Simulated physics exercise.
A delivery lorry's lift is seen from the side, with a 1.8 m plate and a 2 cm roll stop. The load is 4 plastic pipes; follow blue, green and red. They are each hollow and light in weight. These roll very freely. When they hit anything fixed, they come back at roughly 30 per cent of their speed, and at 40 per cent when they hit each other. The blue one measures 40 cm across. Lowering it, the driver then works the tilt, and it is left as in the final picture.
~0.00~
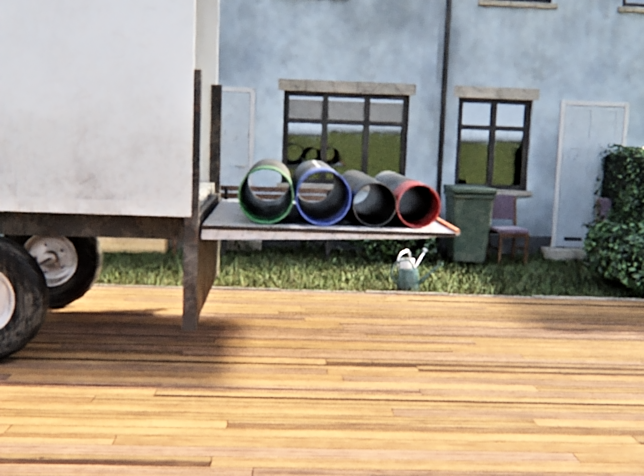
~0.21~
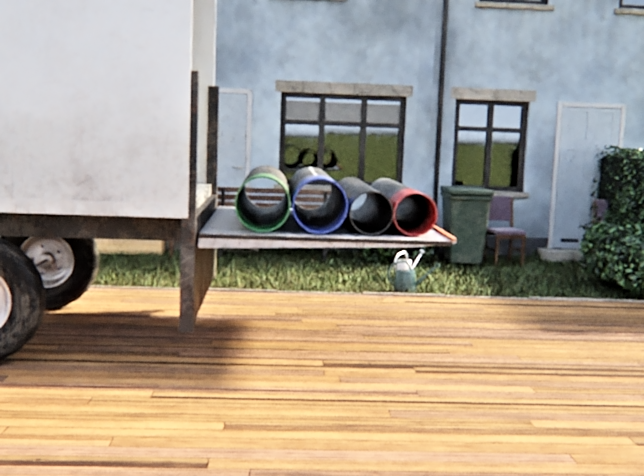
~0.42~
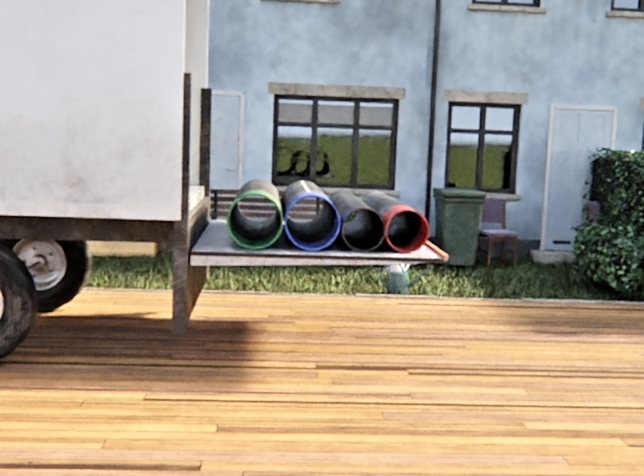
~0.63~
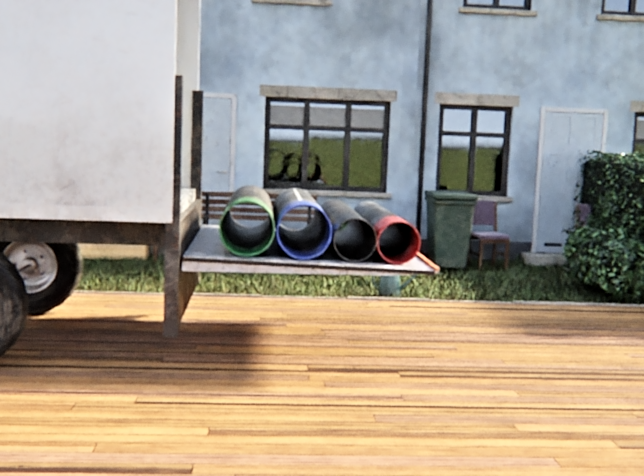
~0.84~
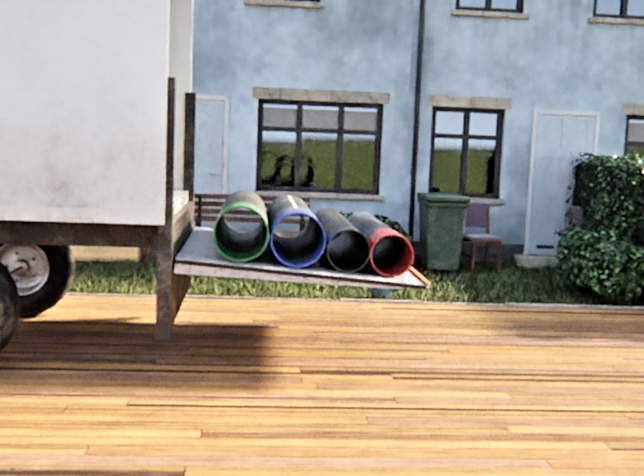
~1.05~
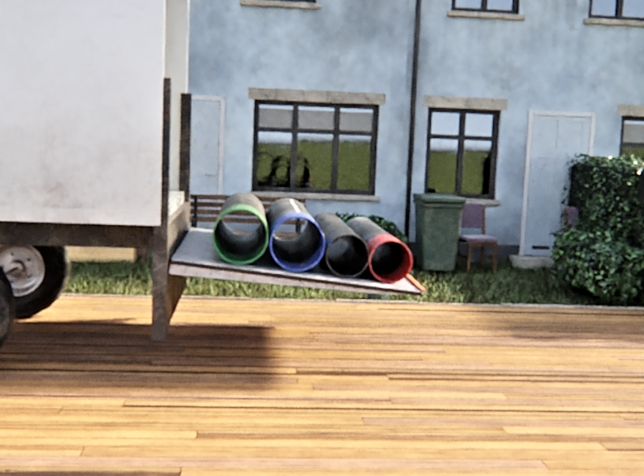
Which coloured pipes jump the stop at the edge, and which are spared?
Blue: Goes over, green: Goes over, red: Goes over.
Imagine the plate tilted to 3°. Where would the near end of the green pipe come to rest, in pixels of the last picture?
Around pixel (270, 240).
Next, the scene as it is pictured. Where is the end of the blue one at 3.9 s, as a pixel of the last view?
Roughly at (494, 328).
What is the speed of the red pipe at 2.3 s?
Close to 2.5 m/s at that moment.
By 2.3 s, blue is on the plate, 50 cm from the stop, rolling right; green is on the plate, 90 cm from the stop, rolling right; red is over the stop and falling; 1 of 4 is off.
By 3.9 s, blue is over the stop and falling; green is over the stop and falling; red is on the ground; 4 of 4 are off.
Finally (6.8 s), blue is on the ground; green is off the lift, on the ground; red is on the ground; 4 of 4 are off.
